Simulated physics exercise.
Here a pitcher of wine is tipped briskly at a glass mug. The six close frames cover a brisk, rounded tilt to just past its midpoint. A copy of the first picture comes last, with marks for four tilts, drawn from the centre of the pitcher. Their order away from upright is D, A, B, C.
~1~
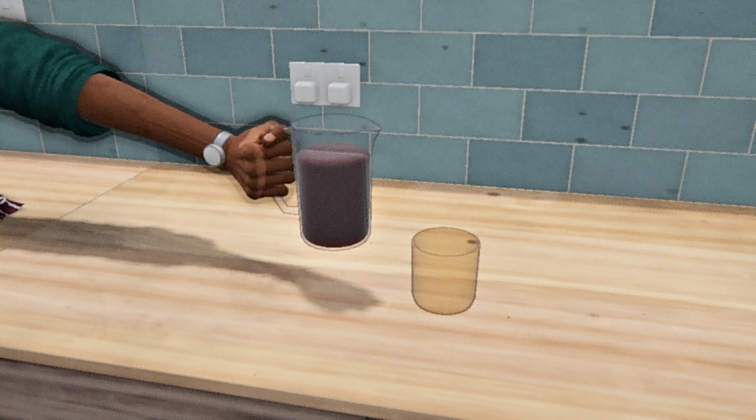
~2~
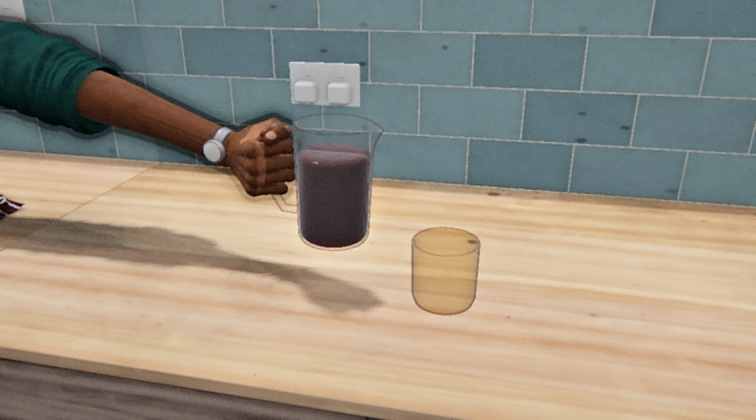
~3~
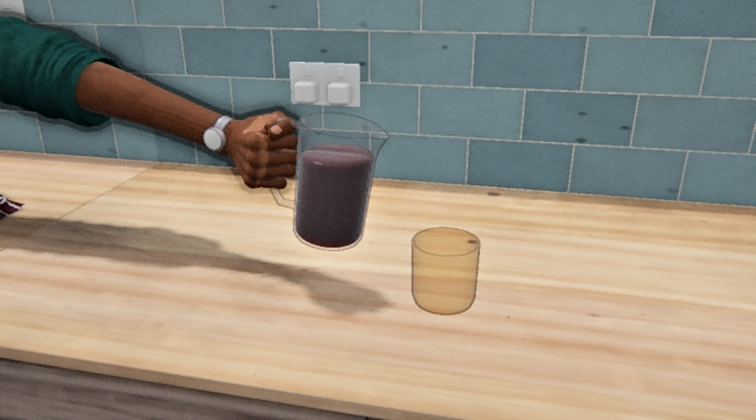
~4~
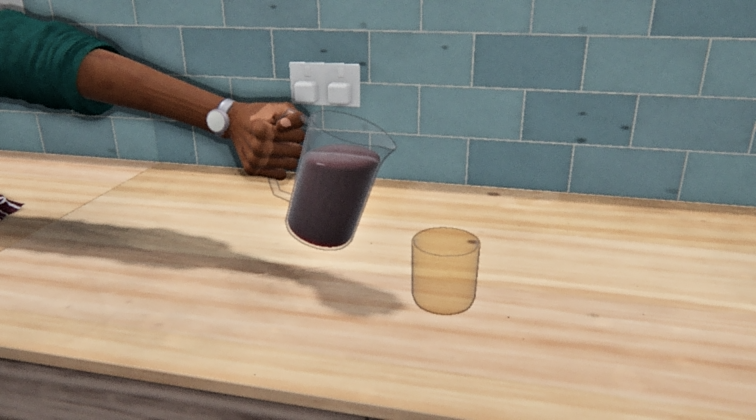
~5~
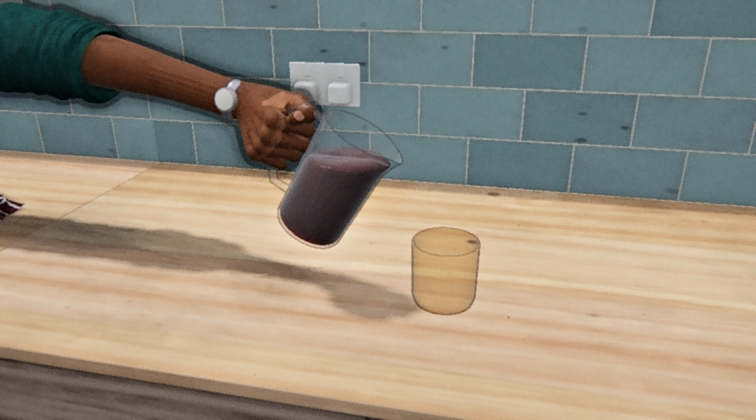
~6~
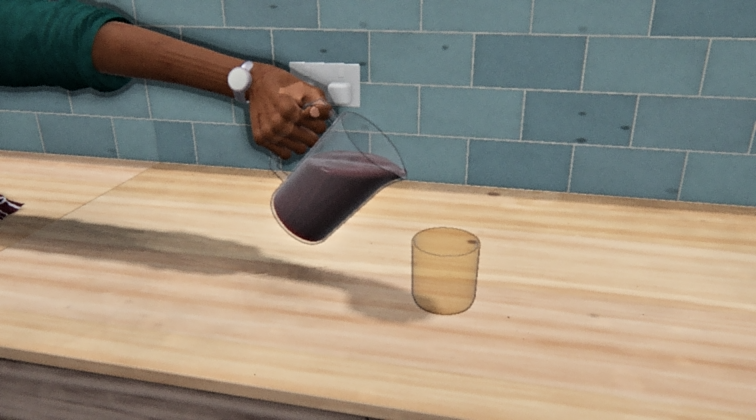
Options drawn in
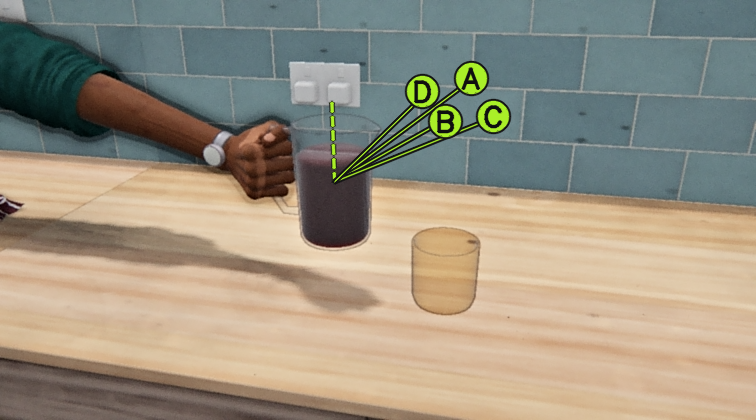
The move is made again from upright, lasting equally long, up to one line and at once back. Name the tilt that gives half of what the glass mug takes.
C beats the others.
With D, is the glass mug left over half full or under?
Under.
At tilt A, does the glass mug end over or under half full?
Under.
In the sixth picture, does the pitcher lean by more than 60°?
No, it does not.
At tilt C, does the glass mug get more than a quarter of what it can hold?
Yes.
On the marked copy, A at (458, 89); B at (429, 128); C at (478, 123); D at (412, 106).
If A is chosen, the glass mug ends with about 18 % of what it can hold.
If B is chosen, the glass mug ends with about 32 % of what it can hold.
If C is chosen, the glass mug ends with about 50 % of what it can hold.
If D is chosen, the glass mug ends with about 9 % of what it can hold.
